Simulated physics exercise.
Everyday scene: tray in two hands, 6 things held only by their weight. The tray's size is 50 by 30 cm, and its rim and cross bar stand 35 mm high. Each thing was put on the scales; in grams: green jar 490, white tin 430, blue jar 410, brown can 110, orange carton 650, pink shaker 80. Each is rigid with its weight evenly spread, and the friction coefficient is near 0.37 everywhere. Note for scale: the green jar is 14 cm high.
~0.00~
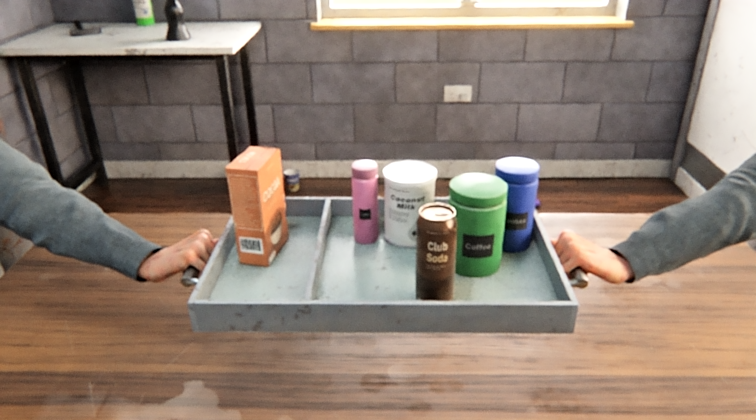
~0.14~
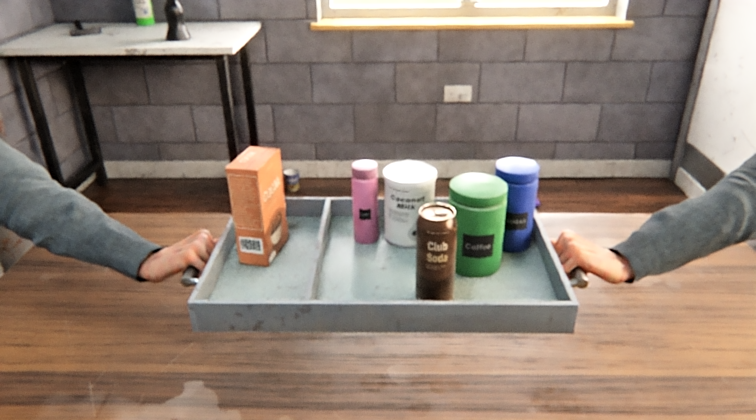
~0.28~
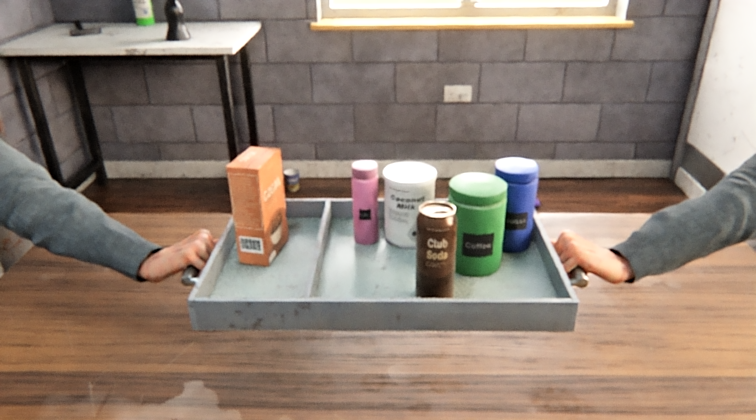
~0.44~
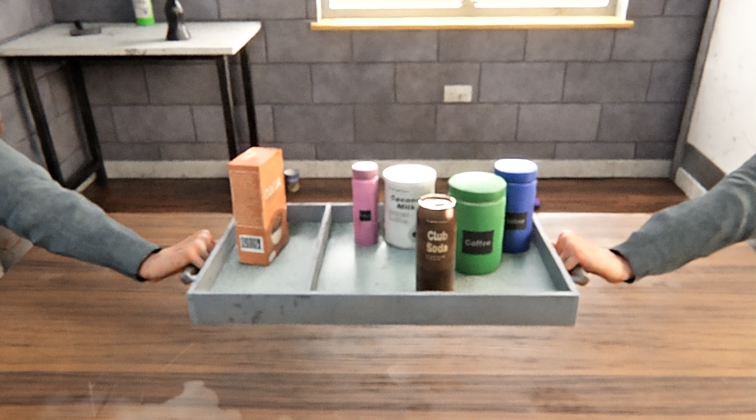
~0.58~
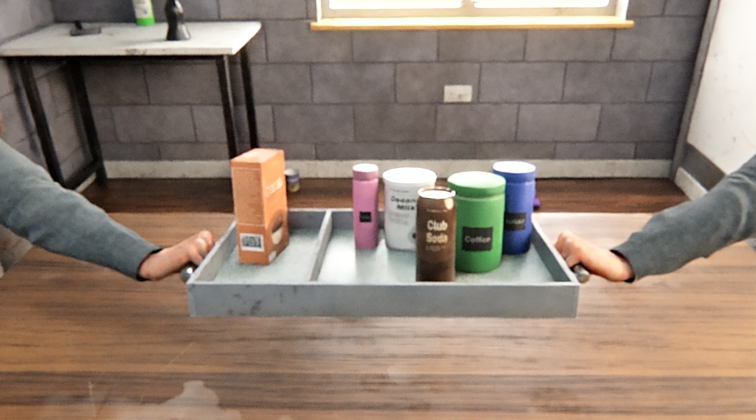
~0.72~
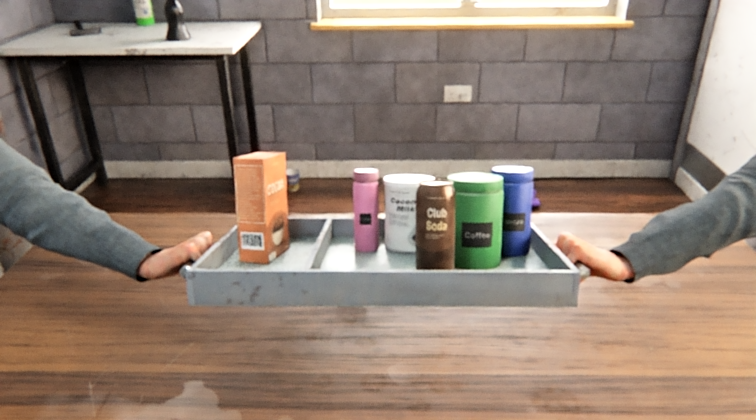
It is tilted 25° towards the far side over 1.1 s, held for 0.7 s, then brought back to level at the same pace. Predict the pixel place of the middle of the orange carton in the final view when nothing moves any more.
The middle of the orange carton lies at about (274, 185).
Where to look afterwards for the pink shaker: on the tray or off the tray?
When everything stops, the pink shaker is out of bounds.
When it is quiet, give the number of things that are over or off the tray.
It adds up to 2.
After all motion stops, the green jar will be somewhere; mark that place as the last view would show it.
Close to pixel (459, 193) in the final view.
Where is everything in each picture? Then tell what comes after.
In the first frame, tray level; orange carton (259, 206); green jar (476, 225).
In the second frame, tray level; blue jar (513, 205); brown can (436, 259).
In the third frame, tilt 1°, far edge down; pink shaker (365, 203); green jar (475, 225).
In the fourth frame, tilt 5°, far edge down; white tin (409, 207); blue jar (512, 206).
In the fifth frame, tilt 10°, far edge down; brown can (435, 243); pink shaker (366, 207).
In the sixth frame, tilt 15°, far edge down; orange carton (263, 206); green jar (474, 220).
After 1.12 s, tilt 25°, far edge down; orange carton slid 2 cm near (267, 207); pink shaker tipped 70° from how it sat; brown can tipped 17° from how it sat.
After 1.32 s, tilt 25°, far edge down; pink shaker now off the tray; orange carton slid 7 cm near (273, 206); brown can on its side.
After 1.42 s, tilt 25°, far edge down; orange carton slid 8 cm near (280, 206); brown can on its side; green jar slid 10 cm.
After 2.52 s, tilt 10°, far edge down; orange carton slid 8 cm near (276, 192); brown can on its side; green jar slid 11 cm.
At rest (3.5 s), off the tray, pink shaker; tipped over on the tray, brown can; not toppled but over 5 cm from the start, green jar, blue jar and orange carton; the last one in place, give or take 5 cm. In the last view, orange carton near (274, 185).
